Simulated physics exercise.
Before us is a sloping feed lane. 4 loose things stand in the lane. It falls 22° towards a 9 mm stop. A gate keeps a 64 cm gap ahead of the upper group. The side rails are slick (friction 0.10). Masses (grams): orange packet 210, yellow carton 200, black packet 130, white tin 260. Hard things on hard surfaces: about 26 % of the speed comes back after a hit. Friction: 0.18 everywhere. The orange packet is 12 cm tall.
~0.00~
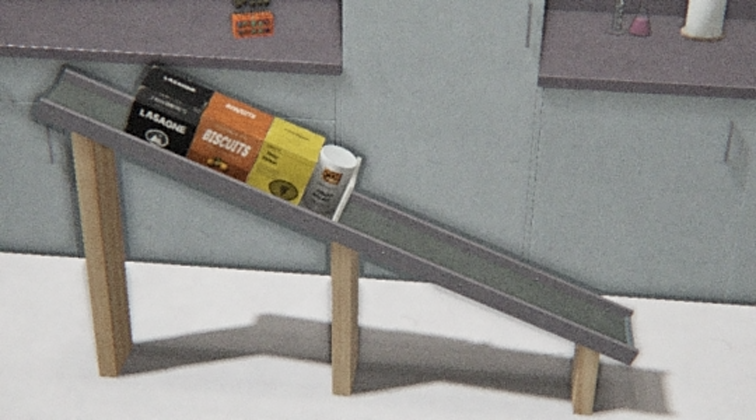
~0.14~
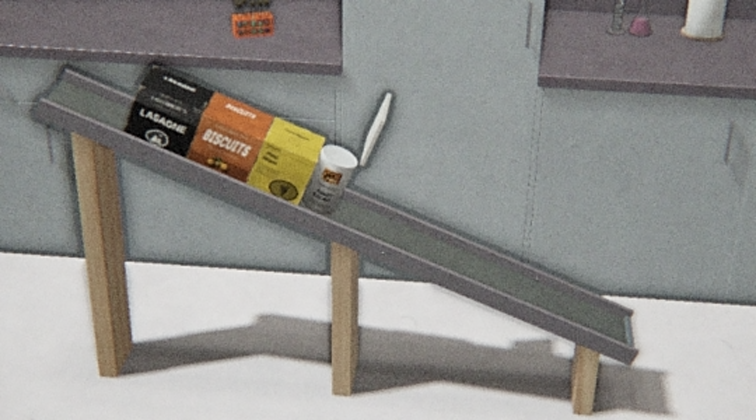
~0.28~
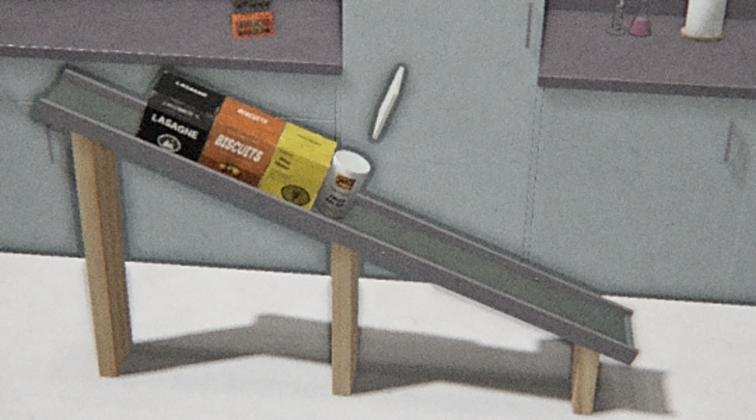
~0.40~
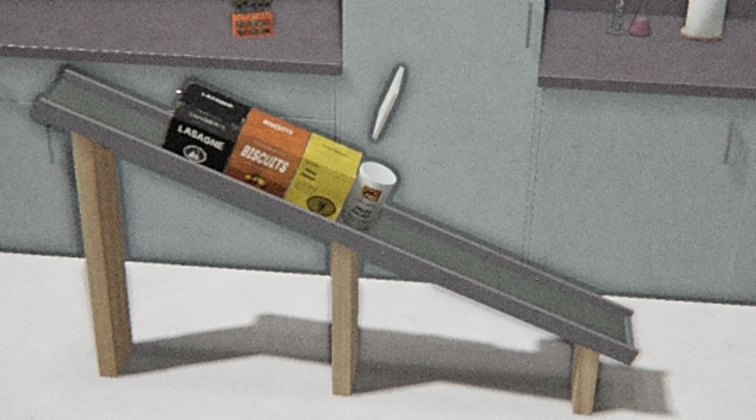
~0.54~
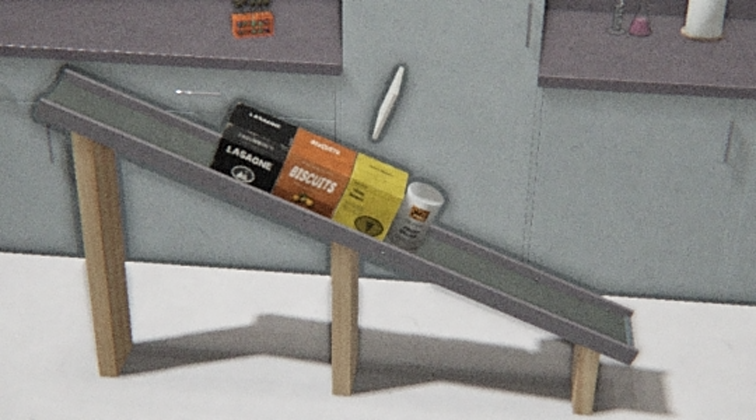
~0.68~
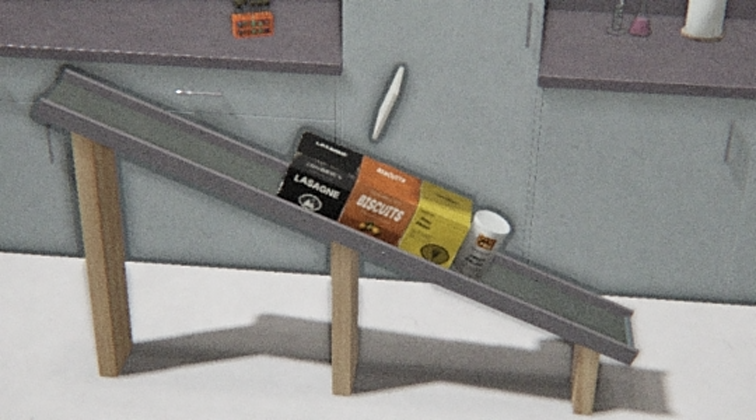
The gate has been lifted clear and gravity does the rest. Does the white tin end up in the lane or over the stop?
The white tin clears the end.
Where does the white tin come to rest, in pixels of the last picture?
Around (708, 393).
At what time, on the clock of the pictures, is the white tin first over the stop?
Near 1.0 s.
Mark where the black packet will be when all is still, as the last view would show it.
Near (513, 261).
By 0.88 s, leader 5 cm from the stop; white tin near (603, 298).
By 1.08 s, white tin now over the stop; black packet rocked 58° off its seat; orange packet rocked 46° off its seat.
When it is over (1.9 s), over the stop, white tin; lying over in the lane, orange packet and black packet; the last one in the lane. In the last view, white tin near (708, 393).
